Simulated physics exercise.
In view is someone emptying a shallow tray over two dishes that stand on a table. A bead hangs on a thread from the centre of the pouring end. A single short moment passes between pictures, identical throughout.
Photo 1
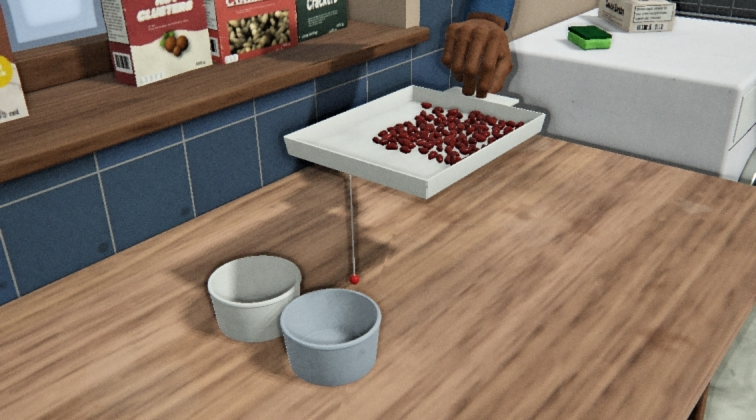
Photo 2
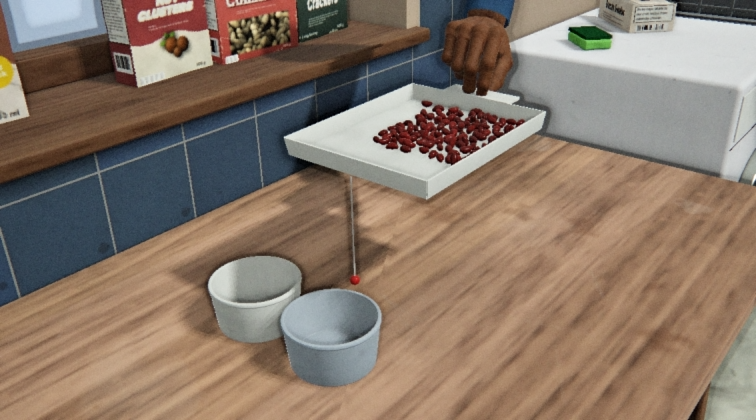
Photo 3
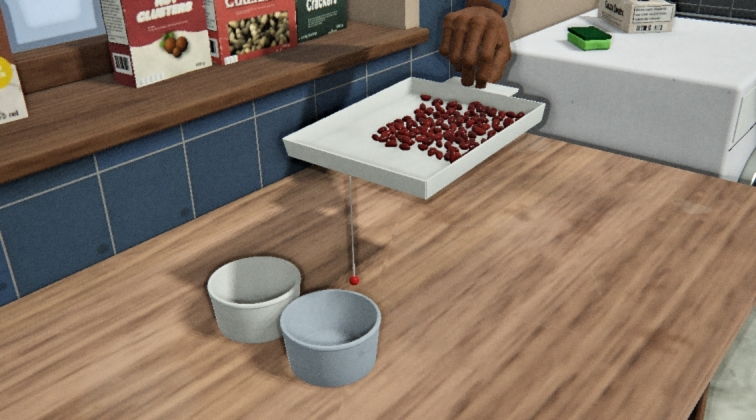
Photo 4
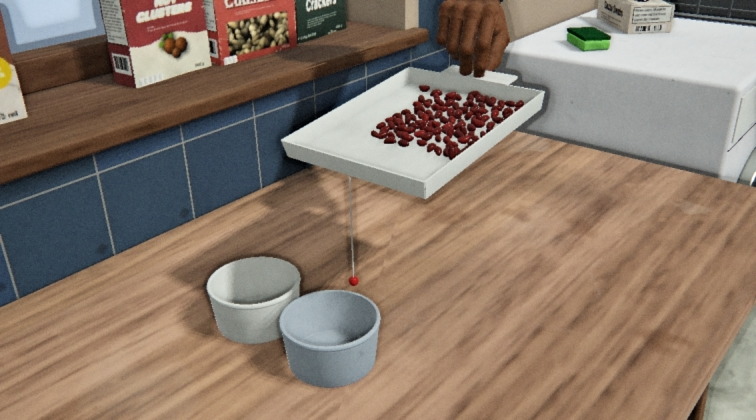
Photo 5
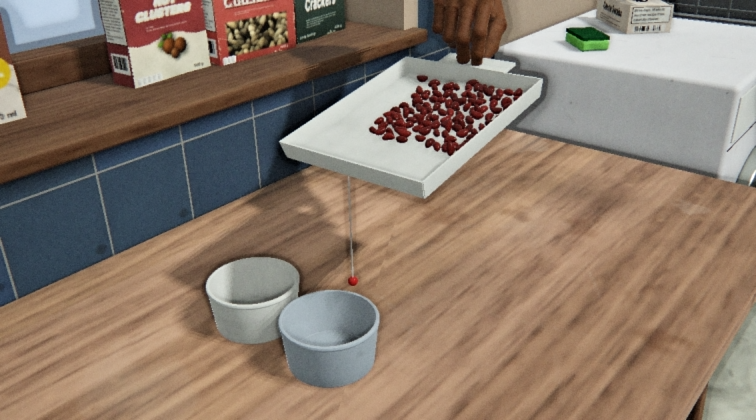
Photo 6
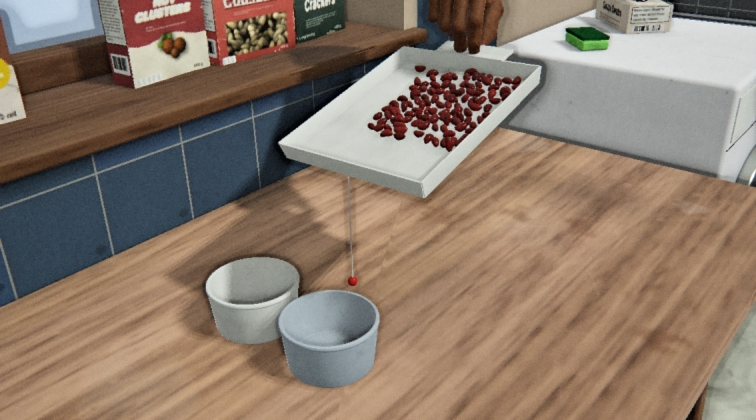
On a kitchen counter, a hand gradually tilting a white tray of red kidney beans, its far end rising above two small bowls.
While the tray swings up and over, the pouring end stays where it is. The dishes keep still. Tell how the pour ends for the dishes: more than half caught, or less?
The dishes save the greater portion.
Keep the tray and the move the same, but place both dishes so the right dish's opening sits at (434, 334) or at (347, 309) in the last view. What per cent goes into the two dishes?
It would be near 20 per cent first and near 60 per cent second.
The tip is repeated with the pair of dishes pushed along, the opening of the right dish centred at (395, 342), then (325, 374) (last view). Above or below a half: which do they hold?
Try 1: In excess of half; try 2: Not up to half.
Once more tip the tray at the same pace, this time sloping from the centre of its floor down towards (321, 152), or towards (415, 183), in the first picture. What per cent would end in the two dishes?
20 % then 10 %, roughly.
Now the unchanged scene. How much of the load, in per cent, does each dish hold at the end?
Near 20 in a hundred for the left dish; near 50 for the right dish.
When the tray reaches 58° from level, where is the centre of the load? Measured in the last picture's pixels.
The middle of the pieces lands at roughly (355, 148).
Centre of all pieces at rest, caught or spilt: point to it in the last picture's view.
Somewhere around (318, 354) in the last picture.
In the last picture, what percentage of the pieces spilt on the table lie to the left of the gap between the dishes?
Estimate: Roughly 40 %.
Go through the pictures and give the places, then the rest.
In the first frame, corners of the pouring end at (288, 136) and (427, 179), level; middle of the load at (454, 134), kidney beans; left dish at (222, 315); right dish at (298, 357); bead on its thread at (354, 280).
In the second frame, corners of the pouring end at (288, 137) and (427, 179), level; middle of the load at (454, 132).
In the third frame, corners of the pouring end at (287, 138) and (425, 179), tipped barely, level across its low end; middle of the load at (453, 127).
In the fourth frame, corners of the pouring end at (285, 139) and (424, 180), tipped a little, level across its low end; middle of the load at (452, 120).
In the fifth frame, corners of the pouring end at (283, 141) and (422, 180), tipped a little, level across its low end; middle of the load at (450, 112).
In the sixth frame, corners of the pouring end at (282, 142) and (421, 180), tipped clearly, level across its low end; middle of the load at (448, 105); left dish at (221, 317); right dish at (296, 358).
Soon, tray tipped steeply; nearly all on the tray; a stray few in the air.
A while on, tray tipped right over; nearly all on the tray; a stray few in the right dish; a stray few in the left dish; a stray few outside both; a stray few in the air.
Towards the end, tray tipped past a quarter turn; about half in the right dish; about a quarter in the left dish; about a quarter outside both.
Finally, tray tipped past a quarter turn; about half in the right dish; about a quarter in the left dish; about a quarter outside both.
